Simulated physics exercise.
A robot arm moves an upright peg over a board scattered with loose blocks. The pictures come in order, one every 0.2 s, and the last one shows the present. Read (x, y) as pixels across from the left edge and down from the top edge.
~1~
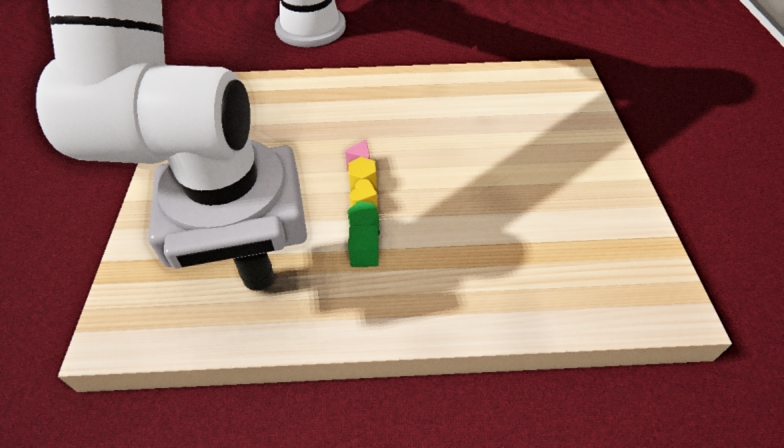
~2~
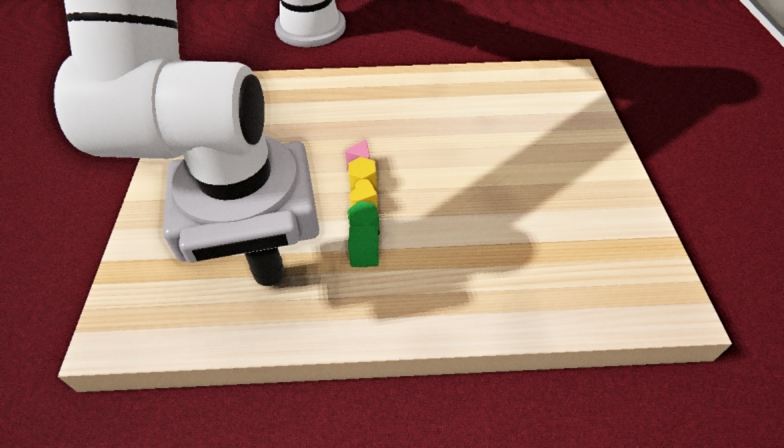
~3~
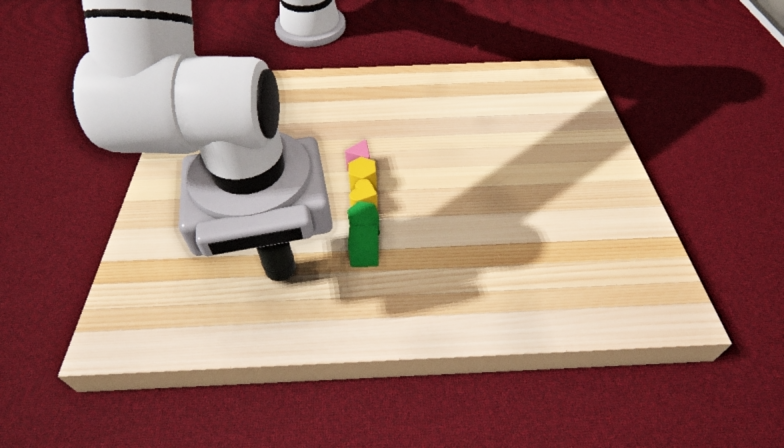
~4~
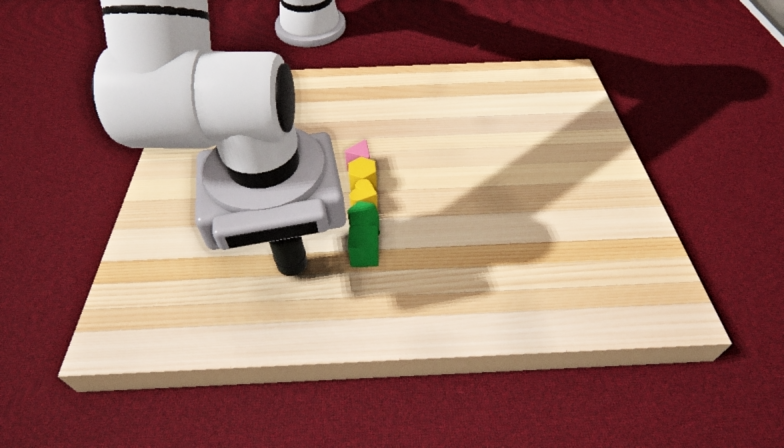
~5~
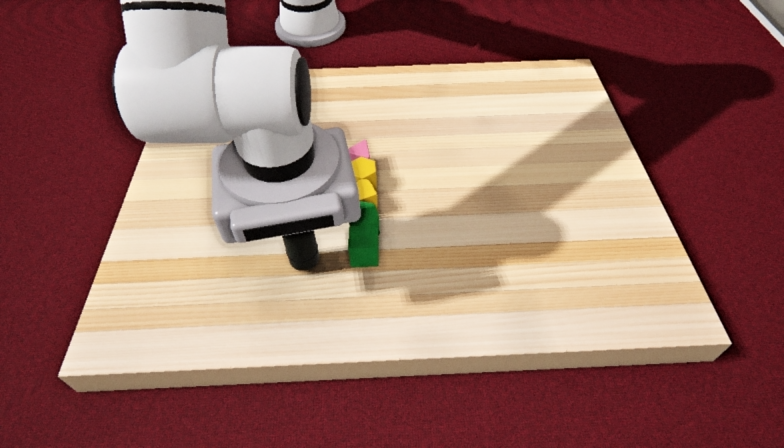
A robot arm moves a dark peg rightward across a wooden board toward motionless colored blocks.
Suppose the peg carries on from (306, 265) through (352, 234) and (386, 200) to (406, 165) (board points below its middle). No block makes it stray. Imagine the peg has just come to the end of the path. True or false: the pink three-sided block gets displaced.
True - the claim holds.
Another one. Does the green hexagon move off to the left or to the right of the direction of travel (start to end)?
It is displaced to the right.
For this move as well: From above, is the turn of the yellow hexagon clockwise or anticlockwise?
The sense of turning is anti-clockwise.
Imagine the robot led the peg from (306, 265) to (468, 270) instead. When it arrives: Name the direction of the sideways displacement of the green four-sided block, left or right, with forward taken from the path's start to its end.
It will end up to the left.
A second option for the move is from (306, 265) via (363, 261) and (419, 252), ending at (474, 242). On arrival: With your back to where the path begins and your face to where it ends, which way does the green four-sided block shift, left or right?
It moves left.
The first path, step by step. One third of the way, peg (352, 227); green hexagon (378, 206); green four-sided block (369, 235), turned 30° clockwise.
Two thirds of the way, peg (386, 193); pink three-sided block (356, 140), turned 55° anticlockwise; yellow hexagon (370, 152), turned 70° anticlockwise; yellow heart-shaped block (393, 160); green hexagon (406, 195), turned 45° clockwise; green four-sided block (369, 235), turned 30° clockwise.
At the end, peg (406, 159); pink three-sided block (356, 140), turned 55° anticlockwise; yellow hexagon (370, 152), turned 70° anticlockwise; yellow heart-shaped block (413, 128); green hexagon (406, 195), turned 45° clockwise; green four-sided block (369, 235), turned 30° clockwise.
